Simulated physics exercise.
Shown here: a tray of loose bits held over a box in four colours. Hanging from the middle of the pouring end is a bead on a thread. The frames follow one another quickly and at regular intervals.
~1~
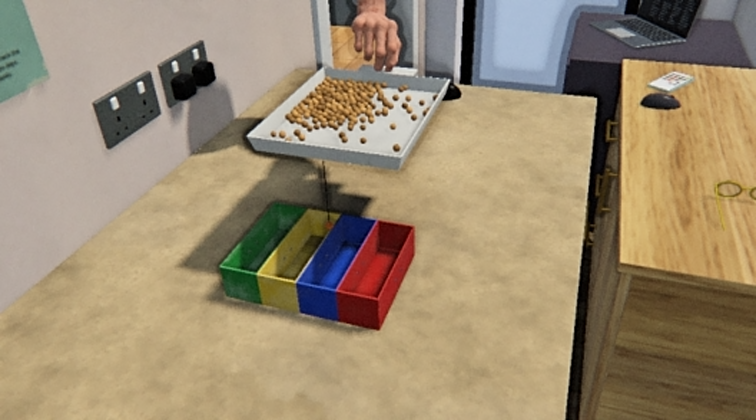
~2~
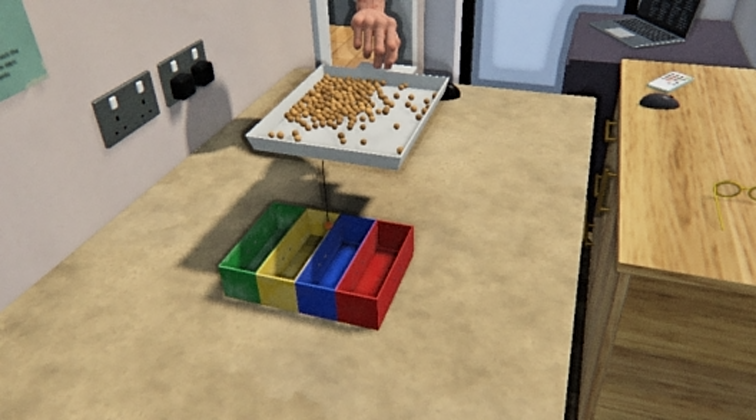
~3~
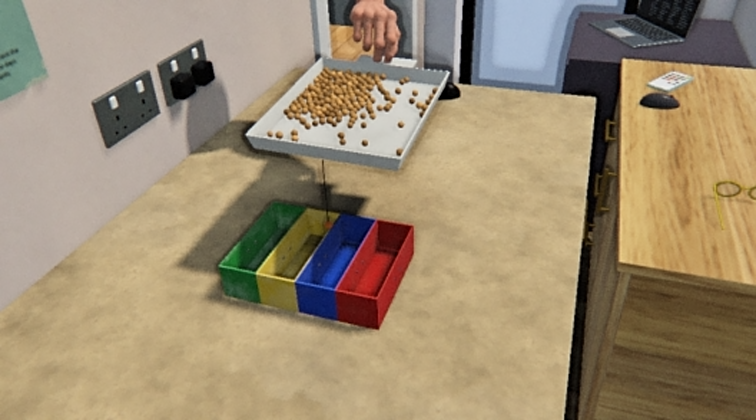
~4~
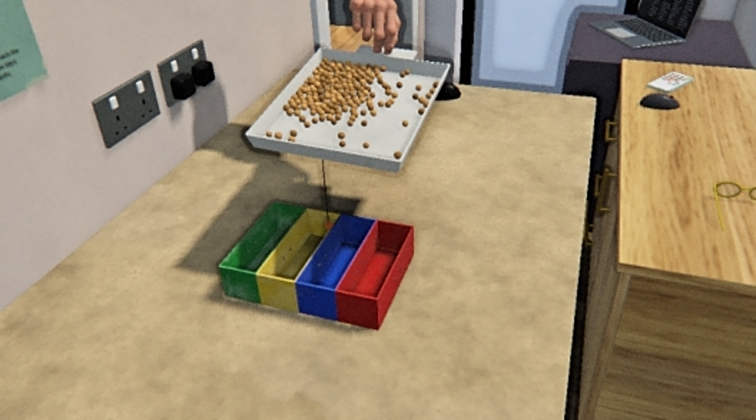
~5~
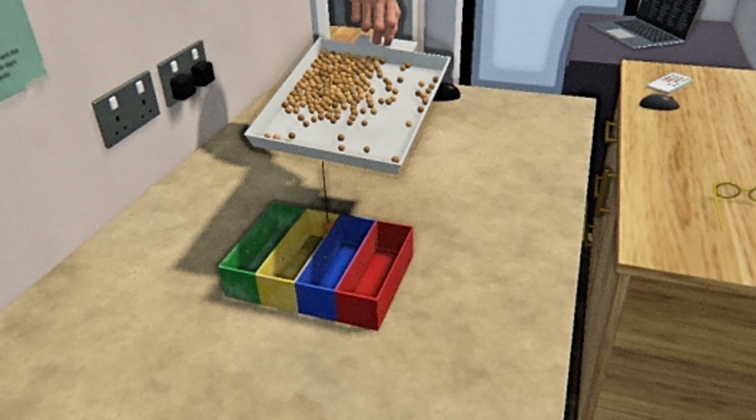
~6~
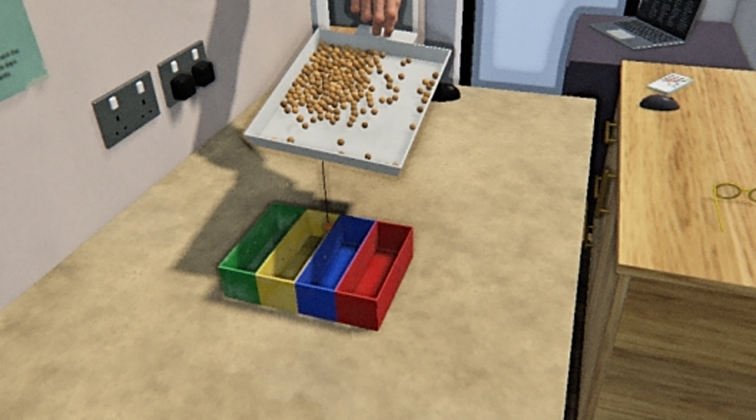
At the start, a hand is at the far edge of a pale tray of round wooden beads, held nearly level above a box with green, yellow, blue and red cells. The tray's far side then rises gradually, its near edge slanting lower at the right, while the beads shift slightly across it.
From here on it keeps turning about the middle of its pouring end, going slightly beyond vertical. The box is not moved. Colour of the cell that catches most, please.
The colour is red.
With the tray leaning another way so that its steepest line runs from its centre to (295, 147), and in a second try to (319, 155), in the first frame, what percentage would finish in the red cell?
First case around 0 per cent, second case 10 per cent.
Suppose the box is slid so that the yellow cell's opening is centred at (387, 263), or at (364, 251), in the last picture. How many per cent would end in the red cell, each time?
First 0 per cent, second 0 per cent.
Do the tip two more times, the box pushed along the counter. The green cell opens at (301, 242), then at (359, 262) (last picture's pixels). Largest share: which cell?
Try 1: The blue cell. Try 2: Yellow.
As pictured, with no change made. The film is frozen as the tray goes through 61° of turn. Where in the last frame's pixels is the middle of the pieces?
Close to (359, 156).
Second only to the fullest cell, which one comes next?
Number two is the blue one.
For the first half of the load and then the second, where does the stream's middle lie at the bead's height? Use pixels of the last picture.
Around (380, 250), followed by around (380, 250).
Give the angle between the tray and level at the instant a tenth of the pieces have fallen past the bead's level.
I'd say close to 60 degrees.
Soon, tray tipped steeply; most on the tray; a small part in the red cell; a stray few in the blue cell; a small part falling or outside the box.
A while on, tray tipped past a quarter turn; a stray few on the tray; about half in the red cell; a small part in the blue cell; a stray few in the yellow cell; a stray few in the green cell; about a third falling or outside the box.
Towards the end, tray tipped past a quarter turn; about half in the red cell; a small part in the blue cell; a stray few in the yellow cell; about a third falling or outside the box.
Finally, tray tipped past a quarter turn; about half in the red cell; a small part in the blue cell; a stray few in the yellow cell; none in the green cell; about a third outside the box.
